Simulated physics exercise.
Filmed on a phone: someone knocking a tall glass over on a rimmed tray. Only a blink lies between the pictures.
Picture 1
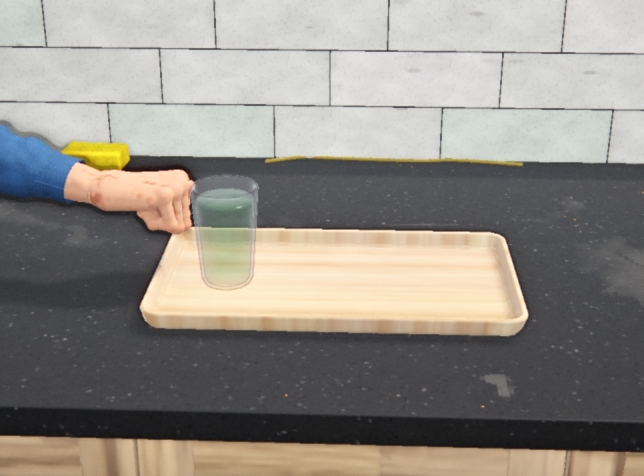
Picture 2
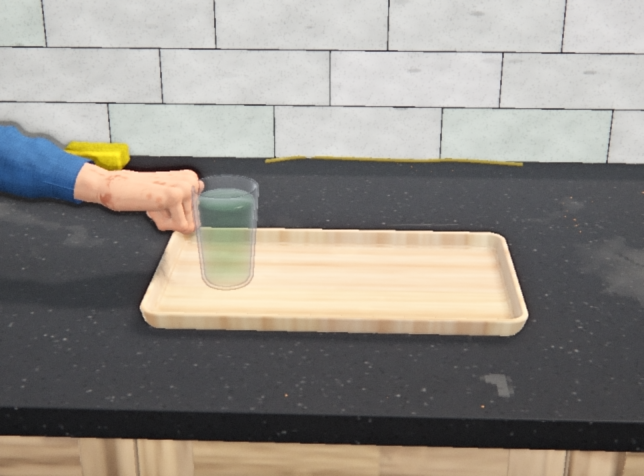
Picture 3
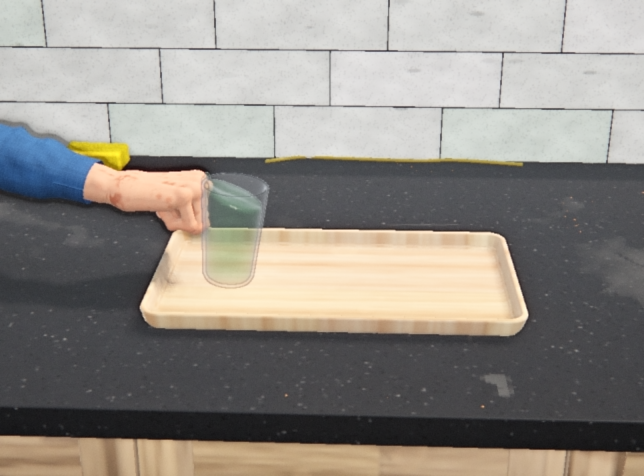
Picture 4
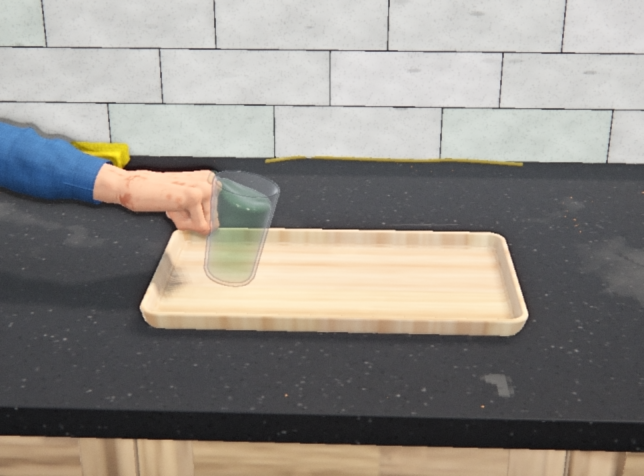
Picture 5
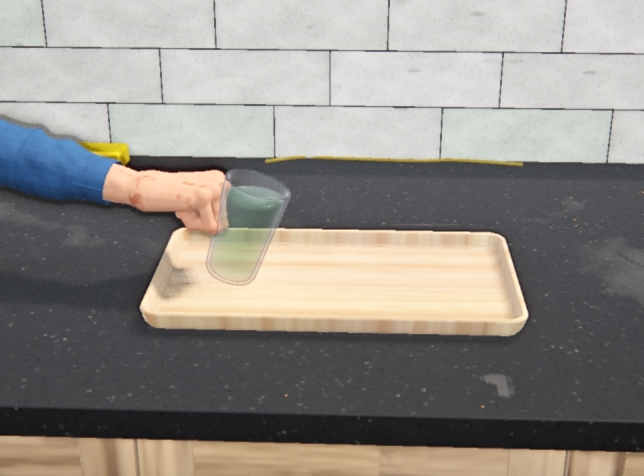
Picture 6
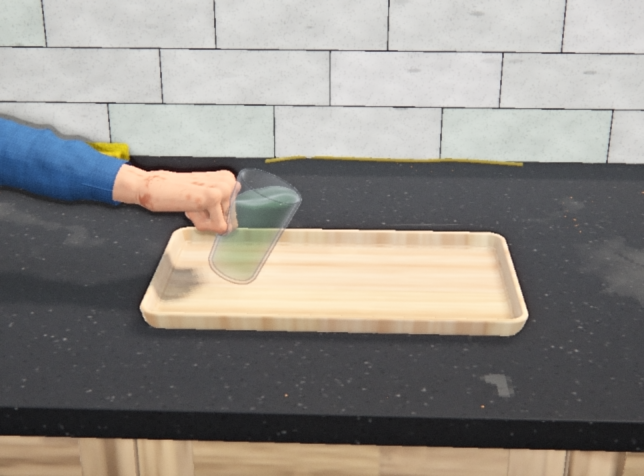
A hand in a blue sleeve tilts a tall glass rightward on a rimmed wooden tray.
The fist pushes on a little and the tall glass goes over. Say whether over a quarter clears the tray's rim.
As it turns out, more than a quarter leaves the tray.
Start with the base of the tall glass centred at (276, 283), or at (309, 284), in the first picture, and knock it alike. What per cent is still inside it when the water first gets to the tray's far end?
First some 65, then 75 per cent.
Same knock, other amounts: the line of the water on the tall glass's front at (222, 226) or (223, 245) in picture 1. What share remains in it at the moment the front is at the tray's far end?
About 55 and 50 per cent.
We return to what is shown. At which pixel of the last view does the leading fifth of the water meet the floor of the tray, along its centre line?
Close to (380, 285).
A moment on, the tall glass lies on its side and 94 per cent is in the glass, 4 on the tray and 1 above or beyond its rim.
Next, the tall glass lies on its side and 55 per cent is in the glass, 43 on the tray and 2 above or beyond its rim.
Then the tall glass lies on its side and 33 per cent is in the glass, 46 on the tray and 21 above or beyond its rim.
Later the tall glass lies on its side and 18 per cent is in the glass, 49 on the tray and 33 above or beyond its rim.
Finally, 68 per cent is held by tray and glass, 32 is off the tray.
